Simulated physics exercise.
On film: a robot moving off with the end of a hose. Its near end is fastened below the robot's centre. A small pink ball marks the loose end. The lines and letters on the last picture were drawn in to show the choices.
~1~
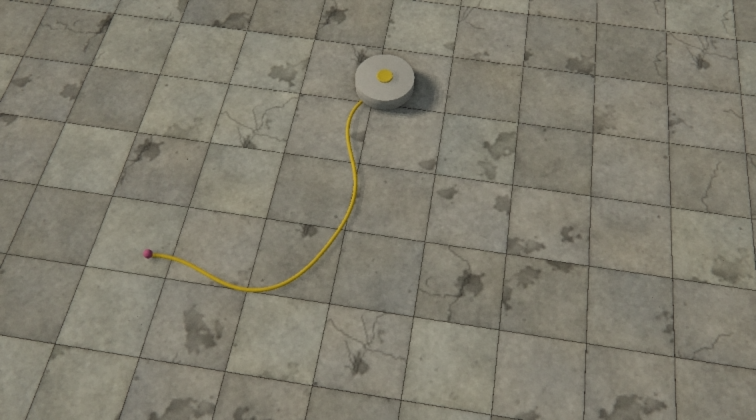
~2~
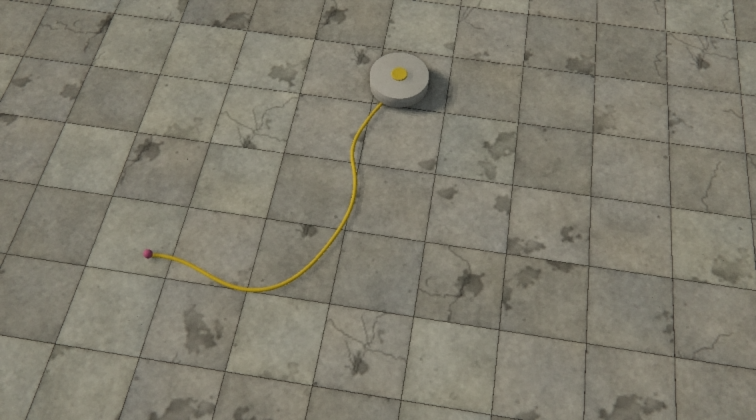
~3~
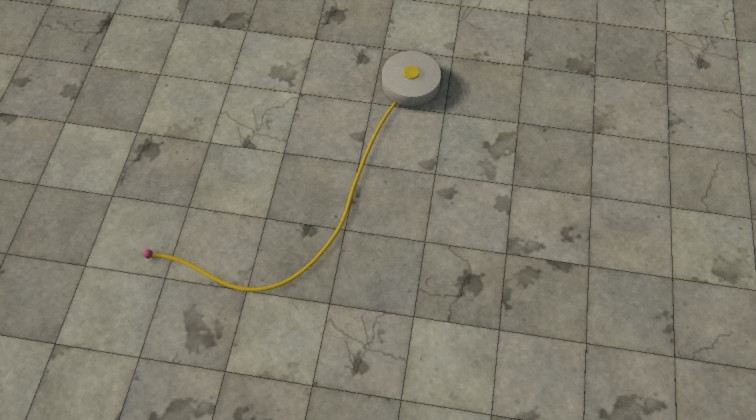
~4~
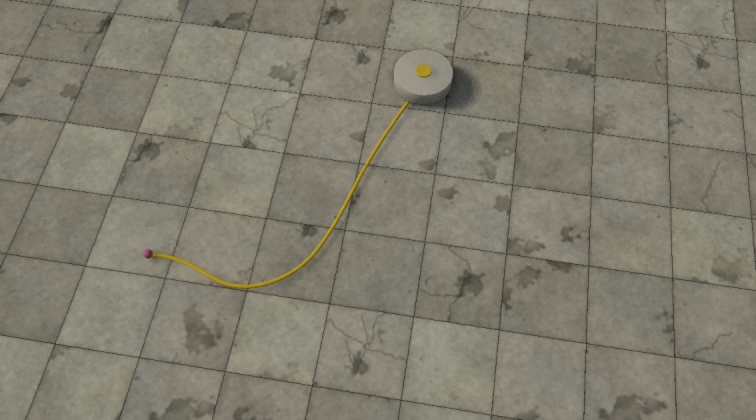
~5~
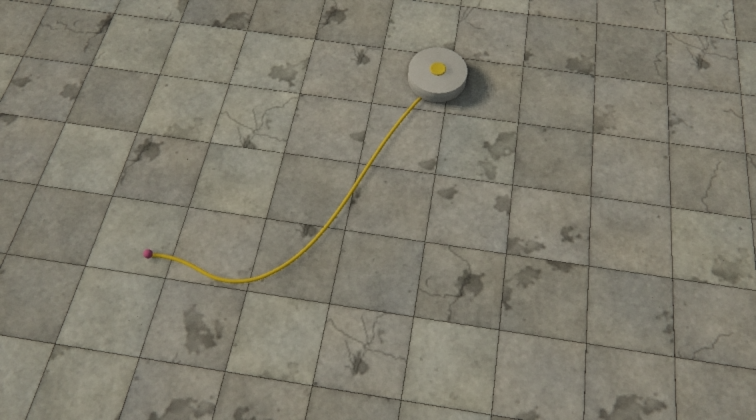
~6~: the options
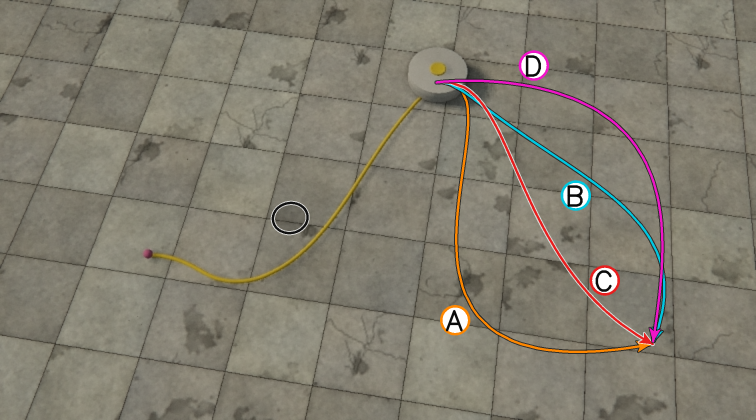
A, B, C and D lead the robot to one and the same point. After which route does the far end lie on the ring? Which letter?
D is the one.
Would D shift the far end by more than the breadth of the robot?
Yes.
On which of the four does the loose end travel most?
D.
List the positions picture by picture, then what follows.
Free end (148, 254); robot (385, 83), in the first picture.
Robot (399, 81); free end (148, 254), in the second picture.
Robot (411, 79); free end (148, 254), in the third picture.
Robot (423, 78); free end (148, 254), in the fourth picture.
Robot (437, 76); free end (148, 254), in the fifth picture.
On the marked copy, A from (437, 82) via (457, 257) to (650, 345); B from (437, 82) via (588, 179) to (654, 342); C from (437, 82) via (530, 202) to (653, 344); D from (437, 82) via (631, 140) to (653, 341); the ring at (290, 218).
Taking D. A third of the way, robot (590, 99), middle of the hose (405, 156), free end (227, 244).
Two thirds of the way, robot (666, 223), middle of the hose (463, 165), free end (275, 220).
When it is over, robot (657, 340), middle of the hose (485, 202), free end (291, 212); the free end is on the ring.
As for the rest, A leaves the free end at (215, 263); B leaves the free end at (261, 238); C leaves the free end at (221, 256).
